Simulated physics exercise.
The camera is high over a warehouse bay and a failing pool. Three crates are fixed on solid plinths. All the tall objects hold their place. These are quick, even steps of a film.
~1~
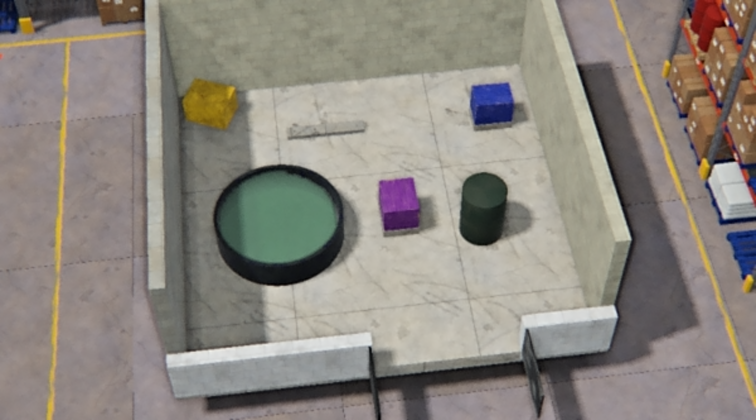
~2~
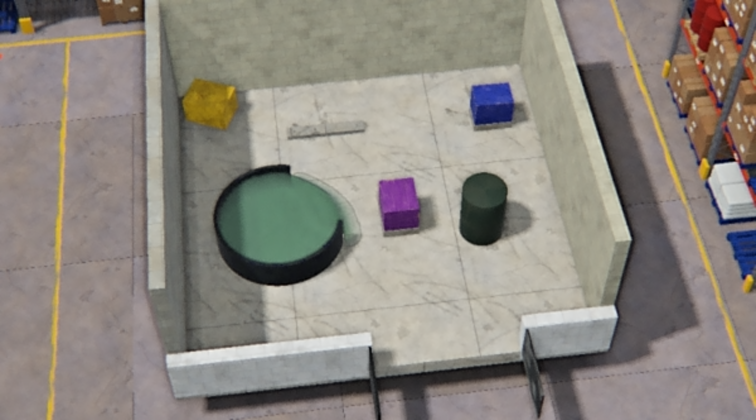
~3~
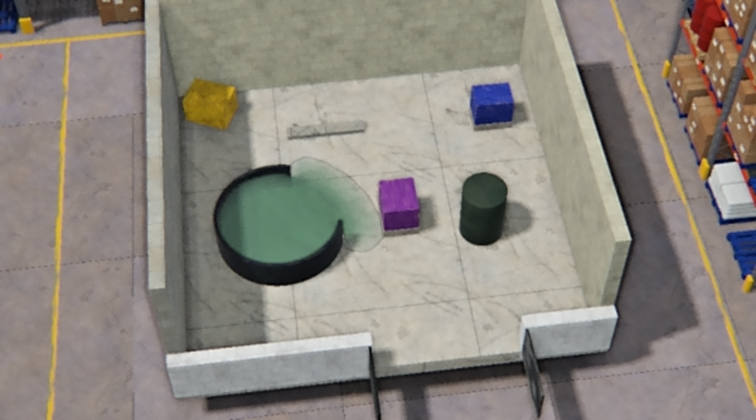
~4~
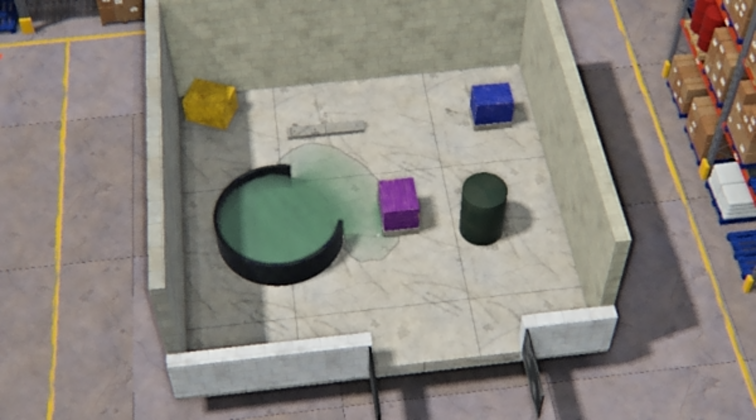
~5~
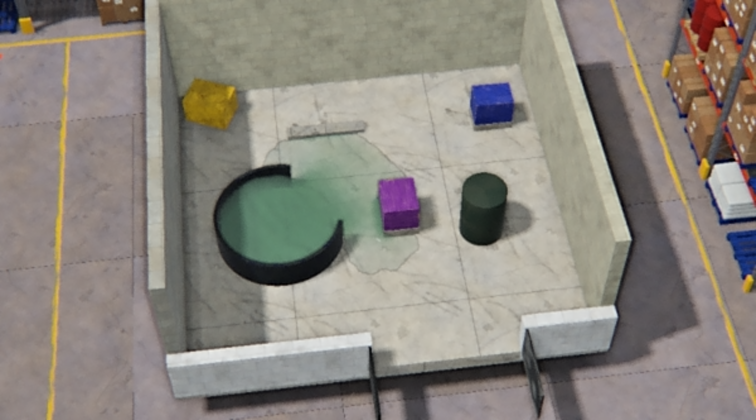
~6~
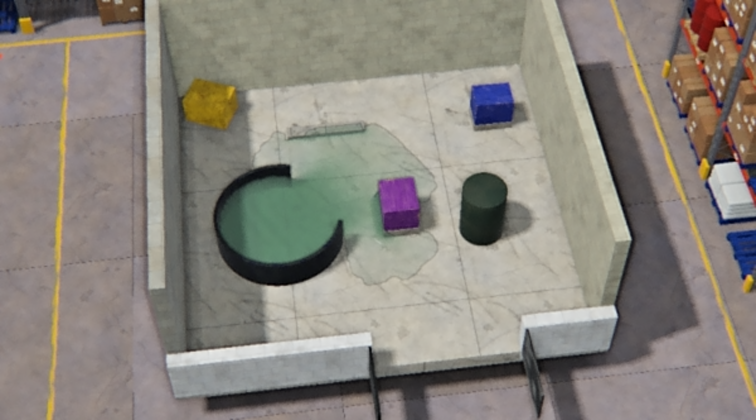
Green water pours from a gap in the round pool and spreads around the purple box.
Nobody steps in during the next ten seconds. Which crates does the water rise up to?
The yellow crate gets wet; the blue crate gets wet; the purple crate gets wet.
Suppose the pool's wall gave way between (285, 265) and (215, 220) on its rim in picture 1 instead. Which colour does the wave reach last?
I say the blue crate.
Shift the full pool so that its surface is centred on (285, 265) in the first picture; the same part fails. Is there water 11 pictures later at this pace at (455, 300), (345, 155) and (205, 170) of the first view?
One after the other: Awash, covered, dry.
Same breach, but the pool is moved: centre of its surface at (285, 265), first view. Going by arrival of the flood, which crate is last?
That is the one in yellow.
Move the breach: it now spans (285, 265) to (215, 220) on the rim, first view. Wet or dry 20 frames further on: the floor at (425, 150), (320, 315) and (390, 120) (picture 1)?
In that order: Free of water, awash, free of water.
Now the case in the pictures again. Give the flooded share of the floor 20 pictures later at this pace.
About 50 per cent.
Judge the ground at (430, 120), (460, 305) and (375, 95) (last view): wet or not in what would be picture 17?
In that order: Wet, awash, awash.
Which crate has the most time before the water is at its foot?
It is the one in yellow.
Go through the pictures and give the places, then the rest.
In the first frame, still water in the round pool at (279, 217).
In the second frame, water pours out at (329, 199) and has run to a hidden place.
In the third frame, the front is at (303, 162), out from the gap at (329, 201).
In the fourth frame, water pours out at (329, 201) and has run to (305, 149).
In the fifth frame, the front is at (288, 142), out from the gap at (329, 202).
In the sixth frame, water pours out at (329, 202) and has run to (429, 250).
A moment on, water covers 30 % of the floor; the yellow crate not reached, the blue crate water round its plinth, the purple crate water round its plinth.
Next, water covers 45 % of the floor; the yellow crate water round its plinth, the blue crate water round its plinth, the purple crate water round its plinth.
Then, water covers 50 % of the floor; the yellow crate water round its plinth, the blue crate water round its plinth, the purple crate water round its plinth.
Later, water covers 75 % of the floor; the yellow crate water round its plinth, the blue crate water round its plinth, the purple crate water round its plinth.
In the end, water covers 90 % of the floor; the yellow crate was topped, the blue crate was topped, the purple crate was topped.
